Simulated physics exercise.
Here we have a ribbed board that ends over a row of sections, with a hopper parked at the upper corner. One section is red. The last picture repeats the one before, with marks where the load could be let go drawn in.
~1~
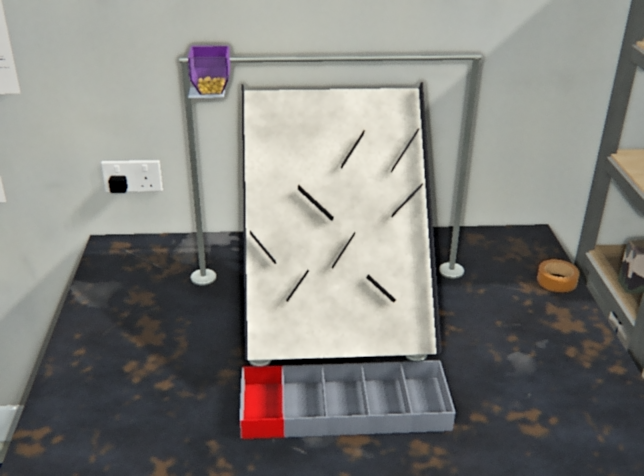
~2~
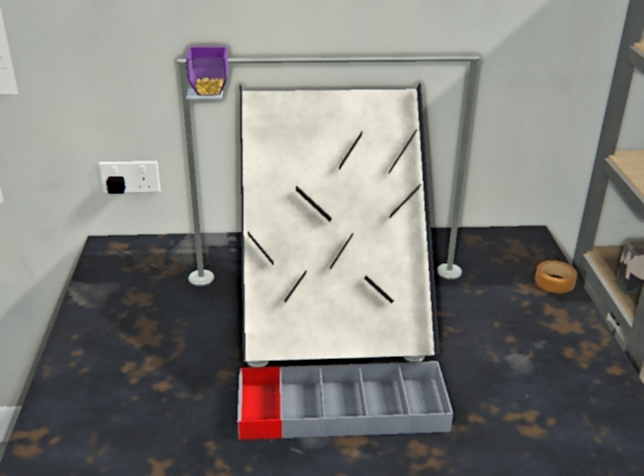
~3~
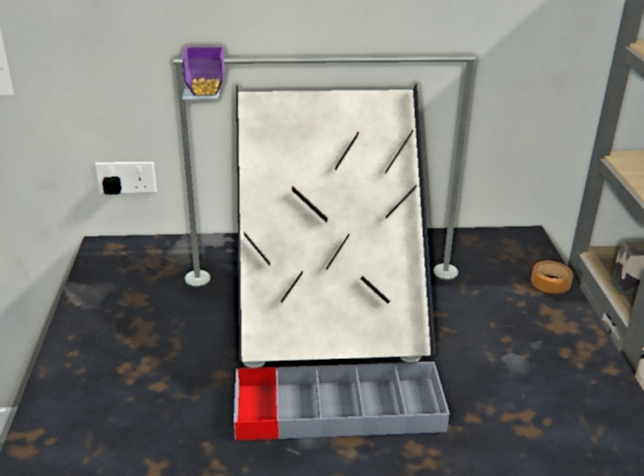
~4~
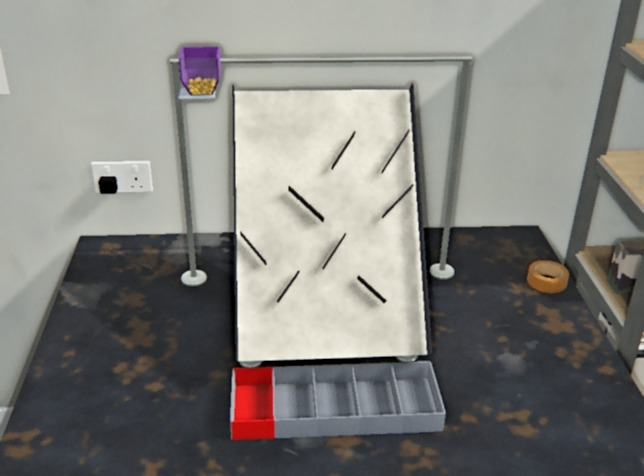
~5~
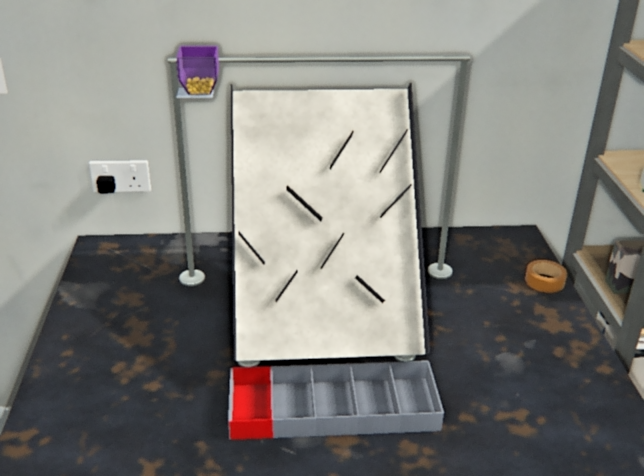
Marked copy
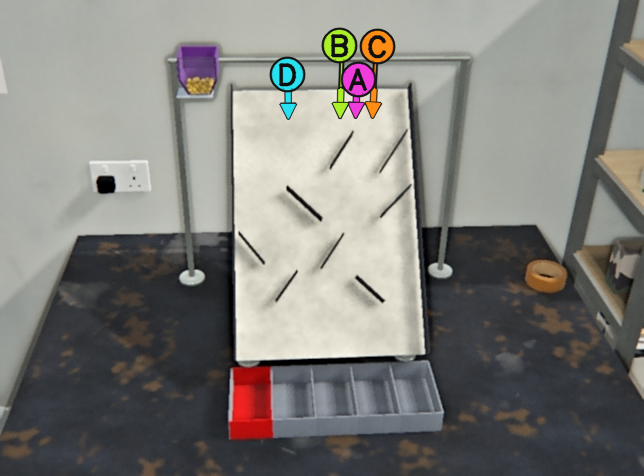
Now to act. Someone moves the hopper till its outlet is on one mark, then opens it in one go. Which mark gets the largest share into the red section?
Best: D.
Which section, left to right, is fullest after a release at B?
The second.
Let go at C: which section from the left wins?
The fifth.
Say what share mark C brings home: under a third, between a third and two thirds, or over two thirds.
Under a third.
On the marked copy, mark A meets the board at (355, 112); mark B meets the board at (340, 112); mark C meets the board at (372, 112); mark D meets the board at (288, 113).
If A is chosen, none in the red section, nearly all in other sections.
If B is chosen, a stray few in the red section, nearly all in other sections.
If C is chosen, none in the red section, nearly all in other sections, a small part outside the box.
If D is chosen, about a third in the red section, about half in other sections, a small part outside the box.
